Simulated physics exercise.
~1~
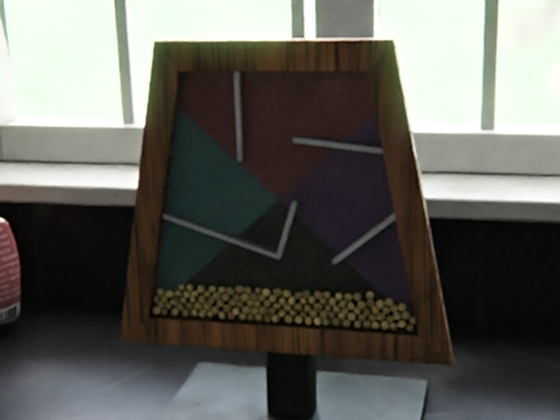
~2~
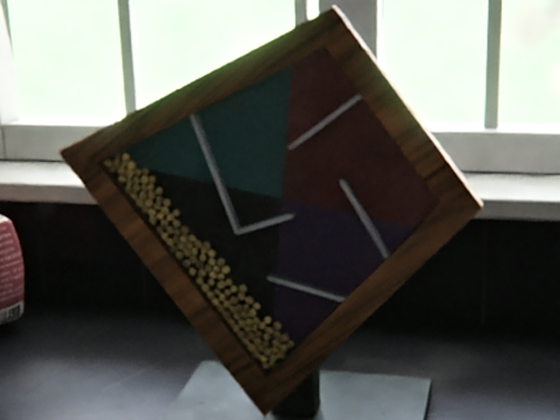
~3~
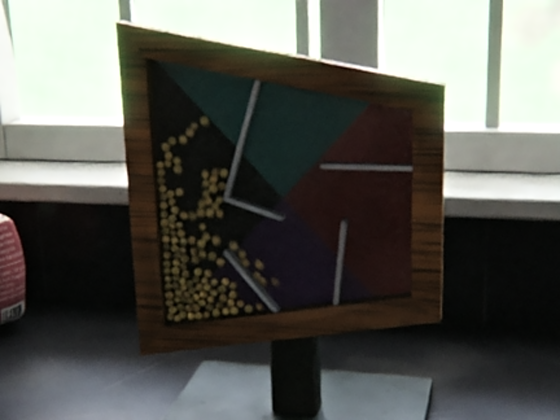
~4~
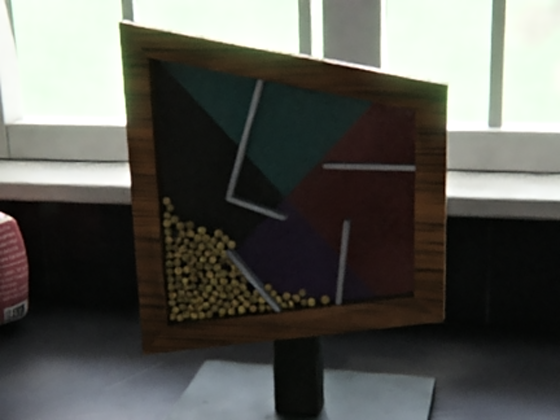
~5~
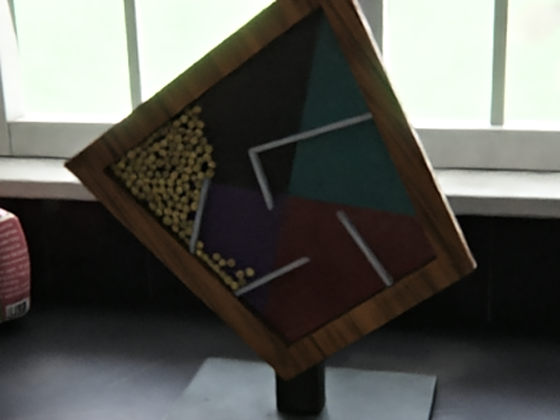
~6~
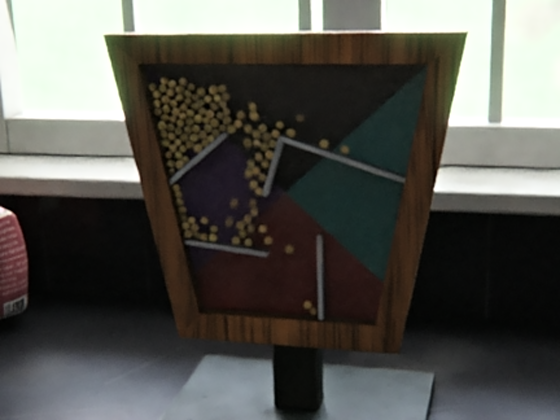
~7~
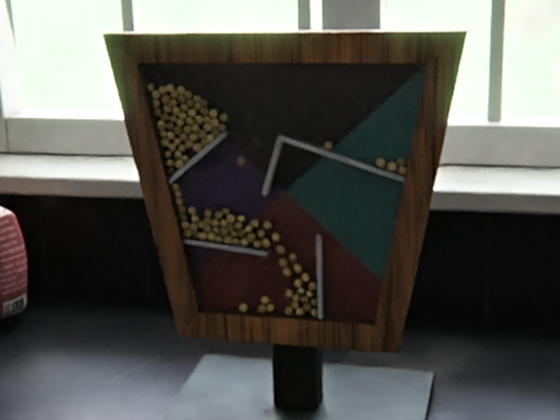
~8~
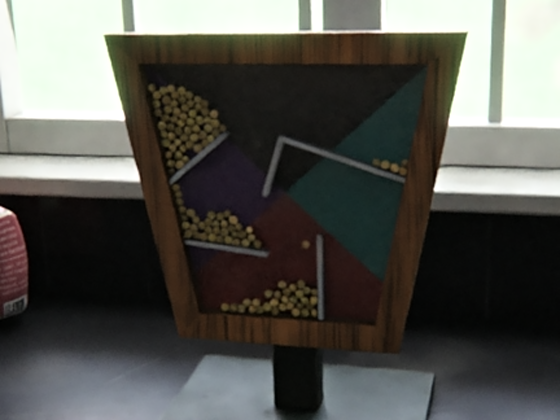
A wood-framed puzzle box of small yellow beans turned clockwise onto its side, paused as they slumped into the lower left corner, then turned upside down, leaving most beans in the purple and red areas and a few in black and turquoise.
